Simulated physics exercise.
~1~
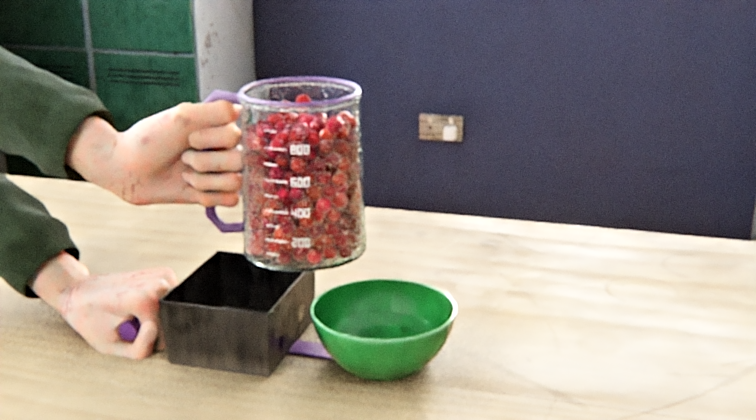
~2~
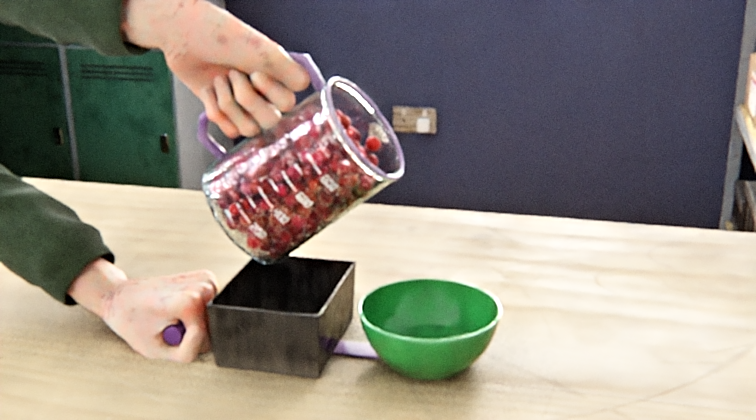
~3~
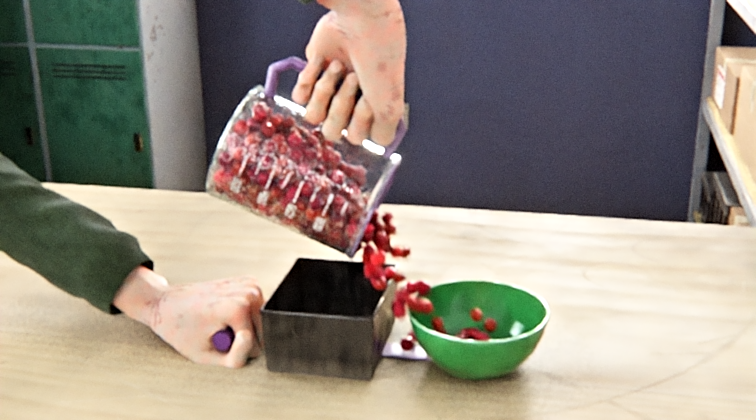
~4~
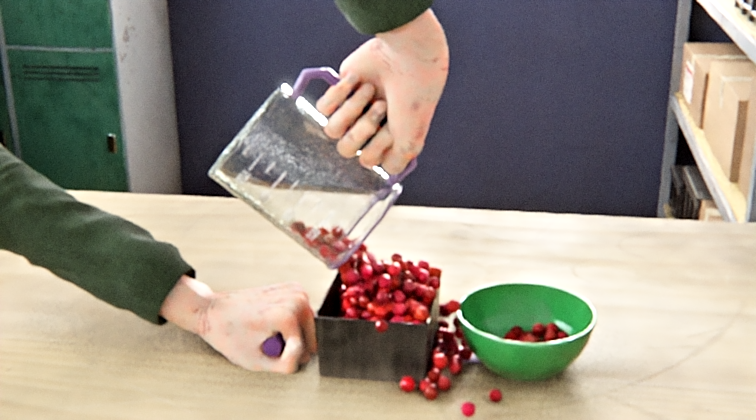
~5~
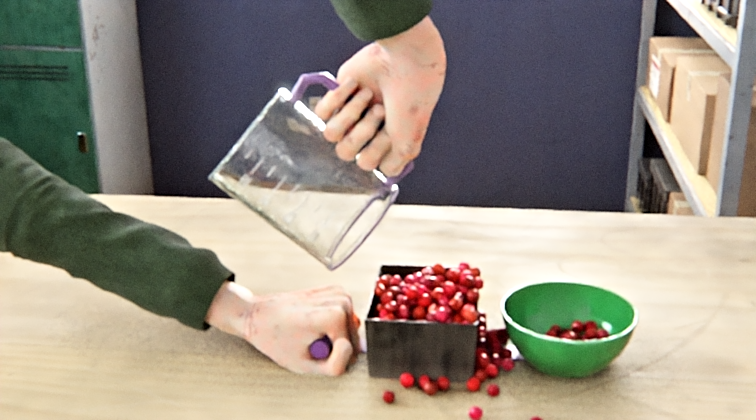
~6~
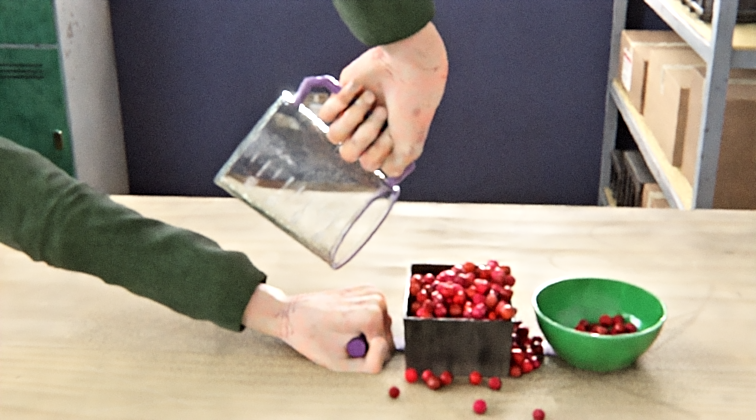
On a wooden table, a hand tips cranberries from a jug, overfilling a black tin beside a green bowl.
